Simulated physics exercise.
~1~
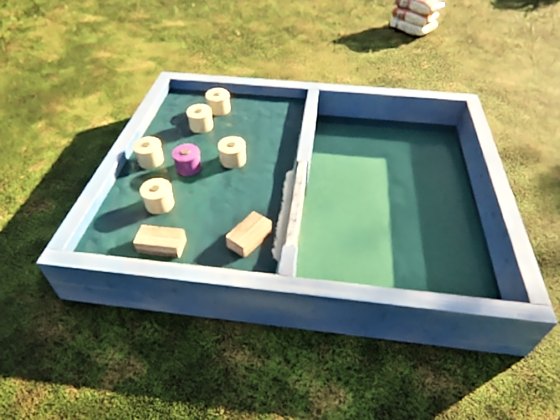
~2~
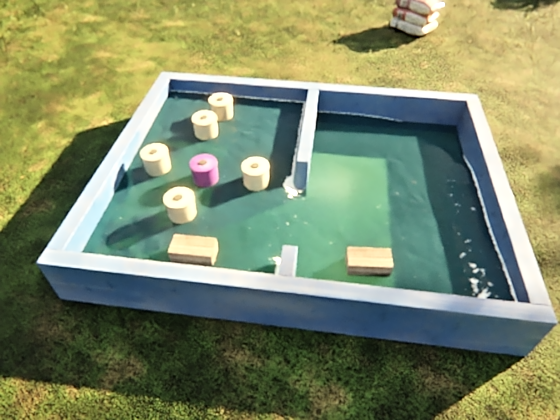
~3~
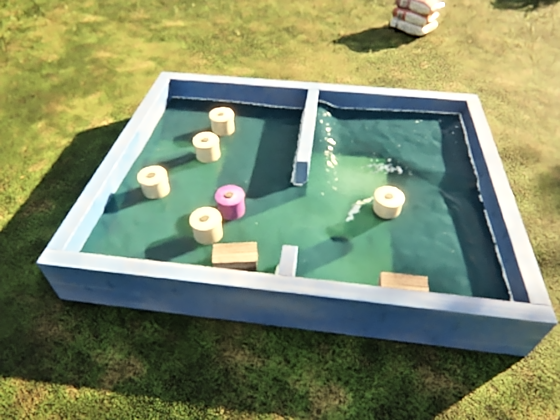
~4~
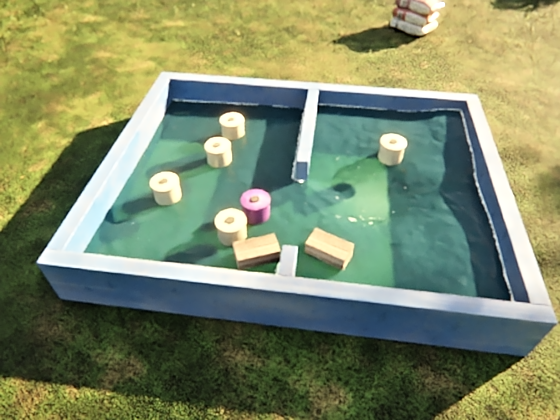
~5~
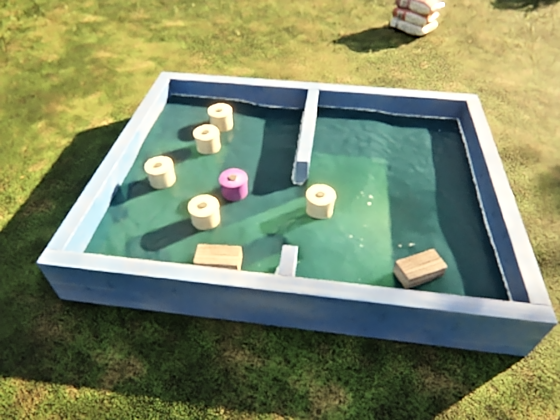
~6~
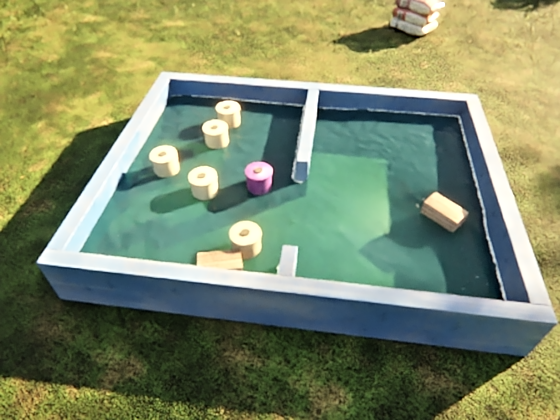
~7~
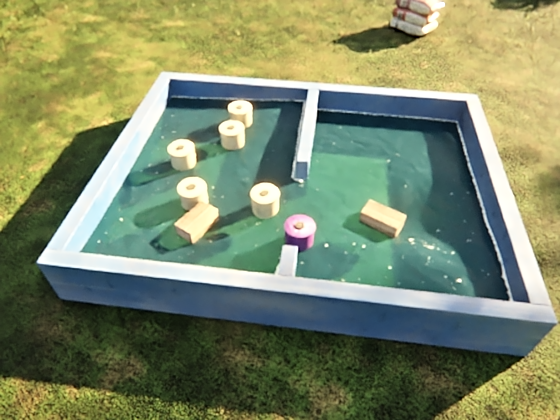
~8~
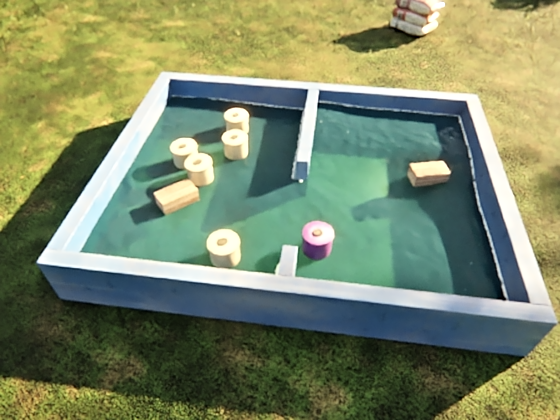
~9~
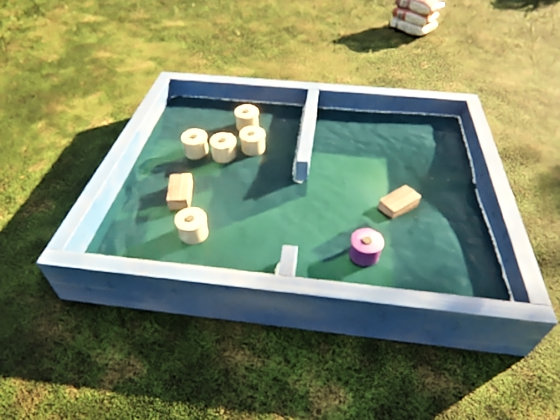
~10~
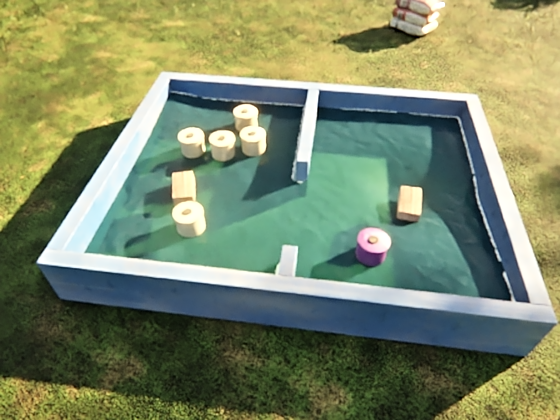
Wooden blocks and round tubs drift about a divided tank of water, the purple tub passing the gap and ending at right.
